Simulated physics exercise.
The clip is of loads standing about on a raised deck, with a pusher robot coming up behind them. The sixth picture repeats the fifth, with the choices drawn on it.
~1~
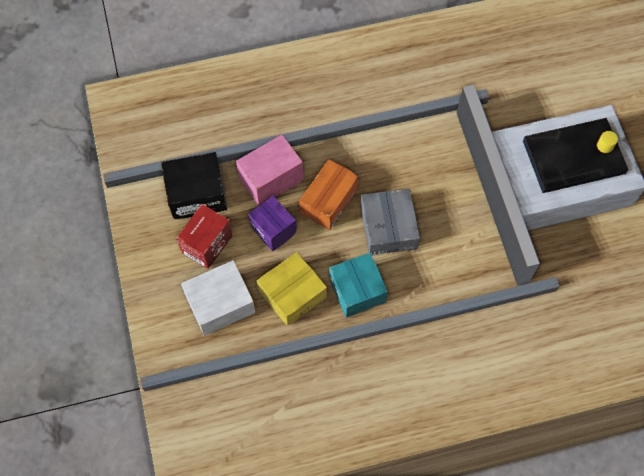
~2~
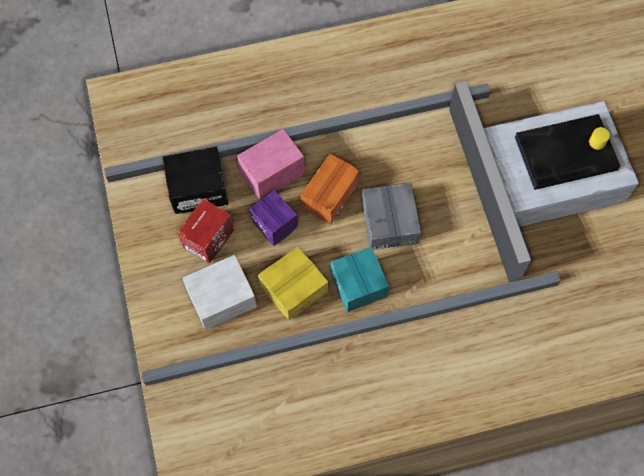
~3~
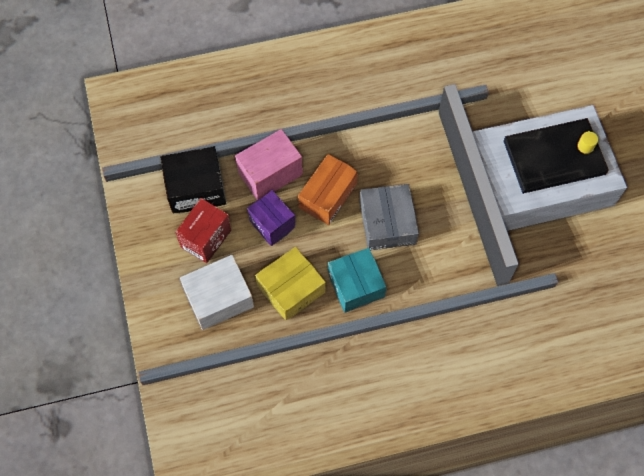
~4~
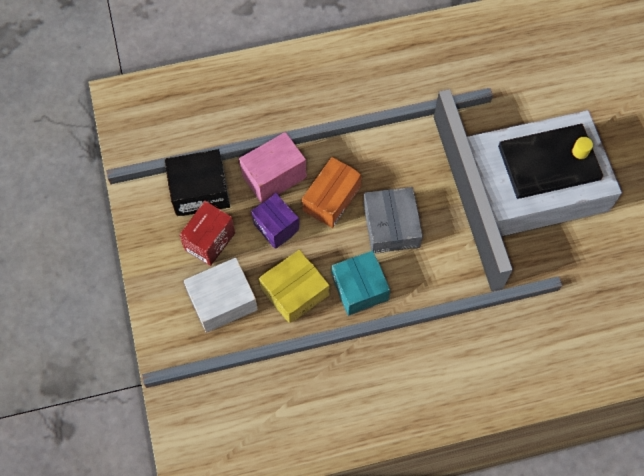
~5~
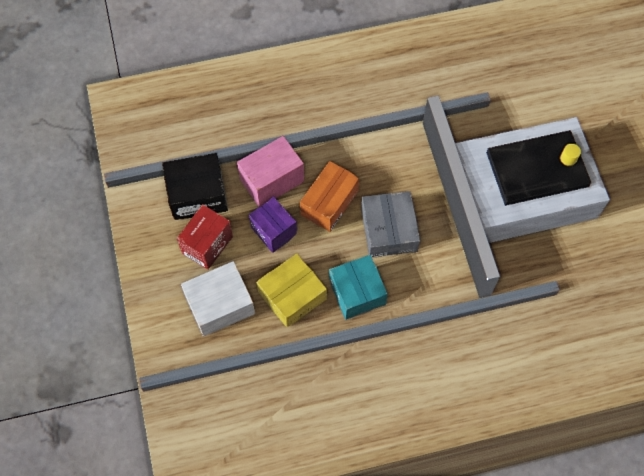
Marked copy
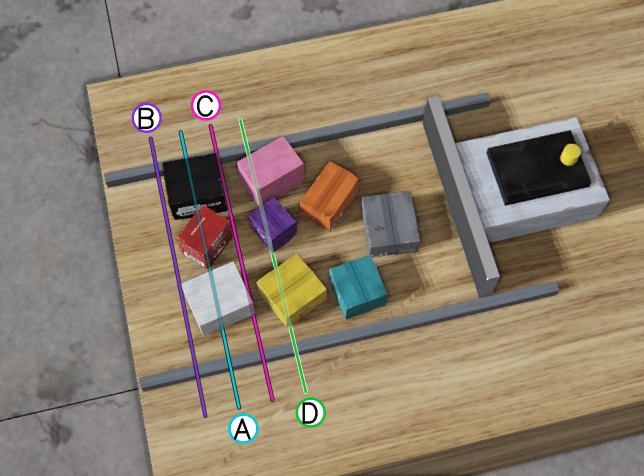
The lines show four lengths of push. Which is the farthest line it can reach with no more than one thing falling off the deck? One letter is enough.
C.
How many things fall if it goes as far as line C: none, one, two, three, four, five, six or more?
By then, one.
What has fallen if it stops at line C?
The white crate.
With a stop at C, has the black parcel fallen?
No.
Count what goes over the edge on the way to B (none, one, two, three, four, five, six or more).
Five.
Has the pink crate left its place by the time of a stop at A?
Yes.
On the marked copy, A at (208, 262); B at (176, 269); C at (240, 255); D at (271, 248).
Following C. Soon after the start, robot (454, 185); orange box (324, 194); grey box (354, 237).
Later, robot (374, 203); white crate (179, 309); red box (179, 246).
In the end, robot (314, 216); white crate over the edge; red box (125, 268); one fallen.
As for the rest, A drops two; B drops five; D is within the limit but short.
